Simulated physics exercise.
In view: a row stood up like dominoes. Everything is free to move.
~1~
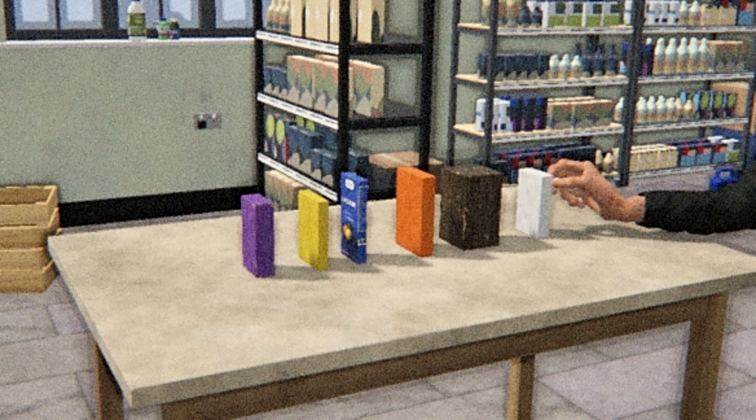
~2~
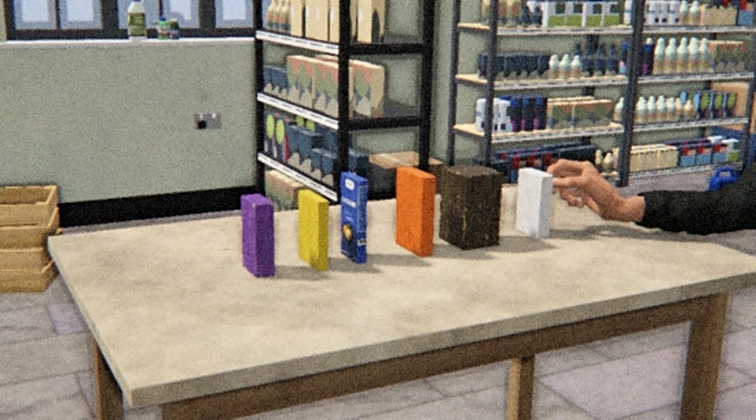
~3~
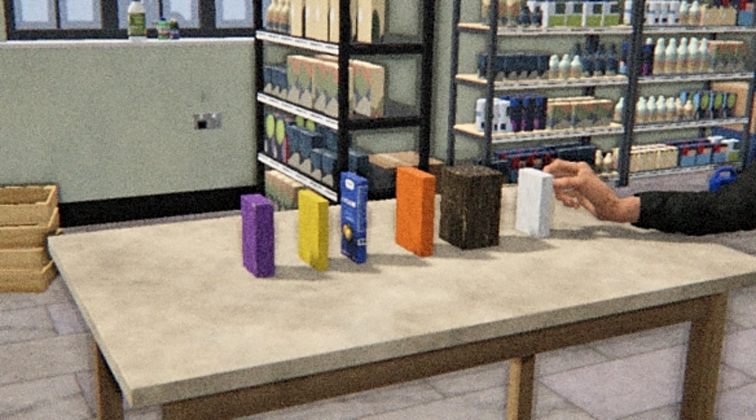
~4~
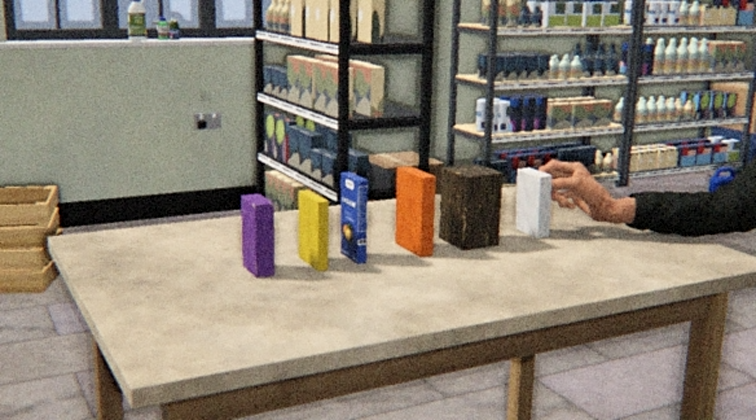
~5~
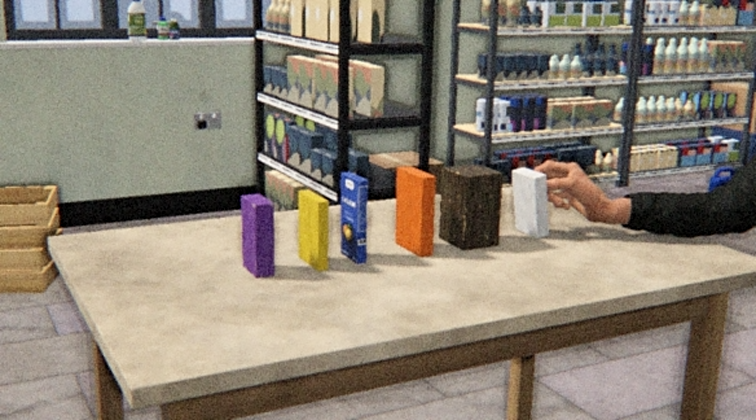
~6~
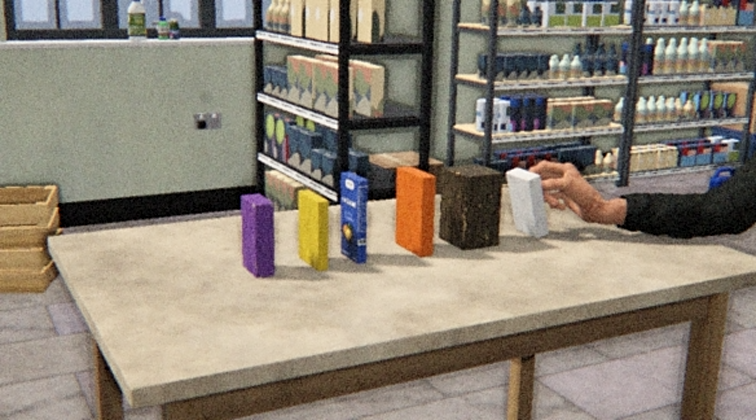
In a shop, a row of upright blocks and a blue packet stood on a table while a hand at the right pushed the white board, tilting it slightly left toward the dark block.
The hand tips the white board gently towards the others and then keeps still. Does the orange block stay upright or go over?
The orange block keeps standing.
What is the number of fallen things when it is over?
1 of them.
Then, 0.20 s on from there, white board 47° over.
Then, 1.00 s on from there, white board 90° over.
Then, 2.30 s on from there, orange block resting near (415, 212).
In the end, all 4 unmoved. At the end, from the last picture's camera, orange block near (415, 212).
